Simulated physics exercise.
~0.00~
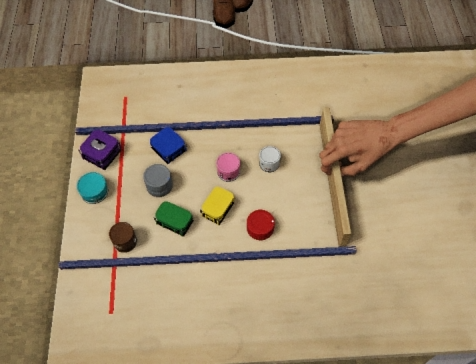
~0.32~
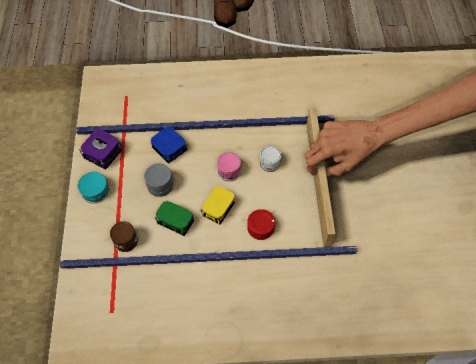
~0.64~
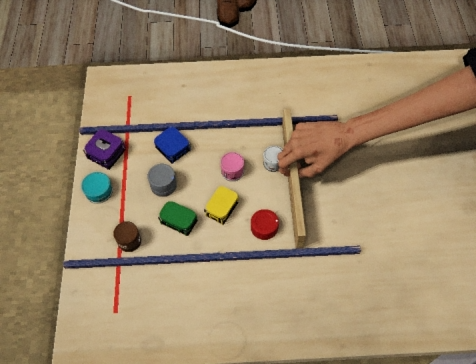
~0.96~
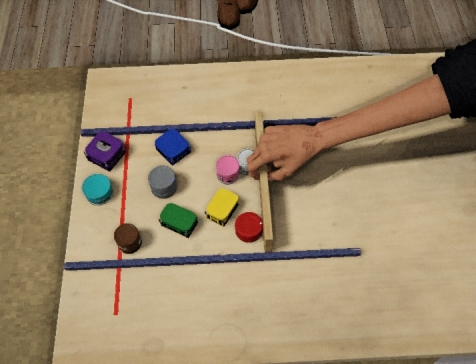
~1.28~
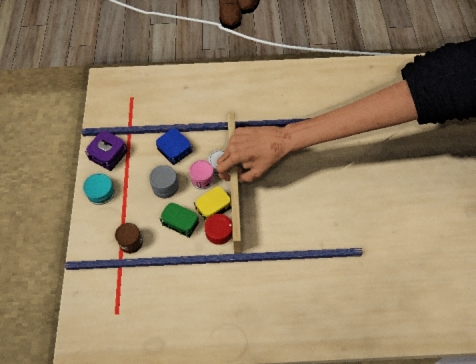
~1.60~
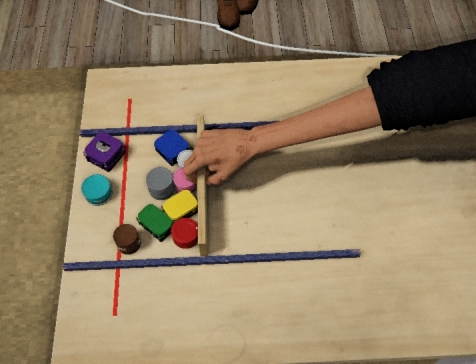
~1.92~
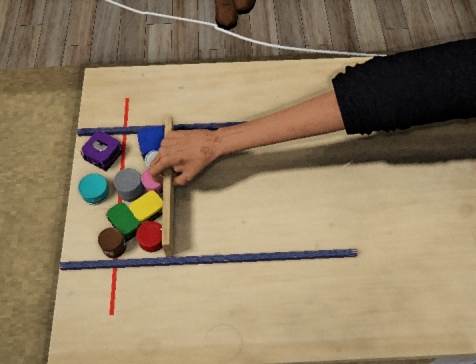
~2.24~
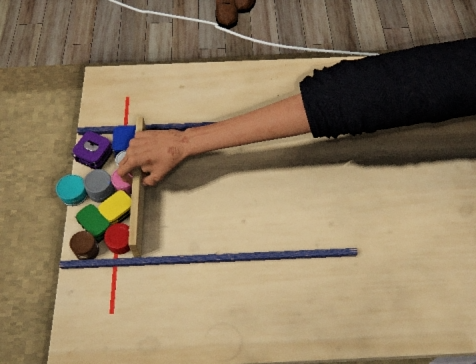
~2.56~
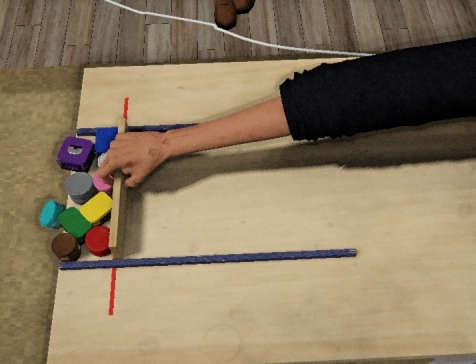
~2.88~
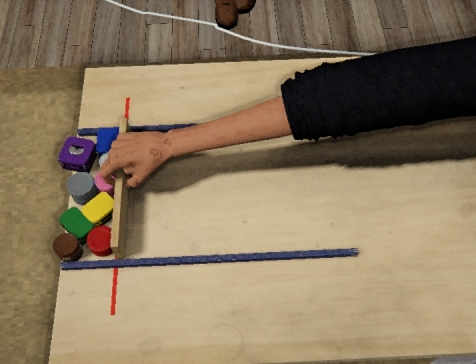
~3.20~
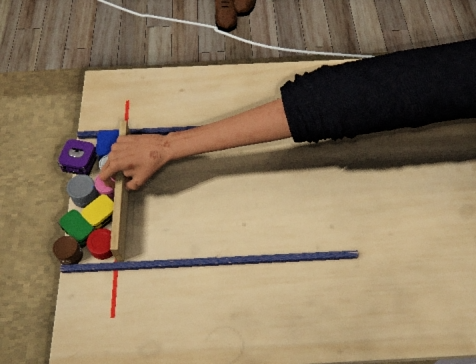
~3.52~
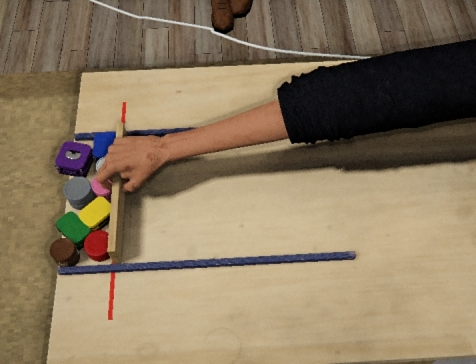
The clip shows a hand sliding an upright board leftward between two blue strips, gathering colourful blocks and round pieces toward the table's left edge, until the board stops at the red line and the turquoise piece drops off while the others stay crowded on the table.
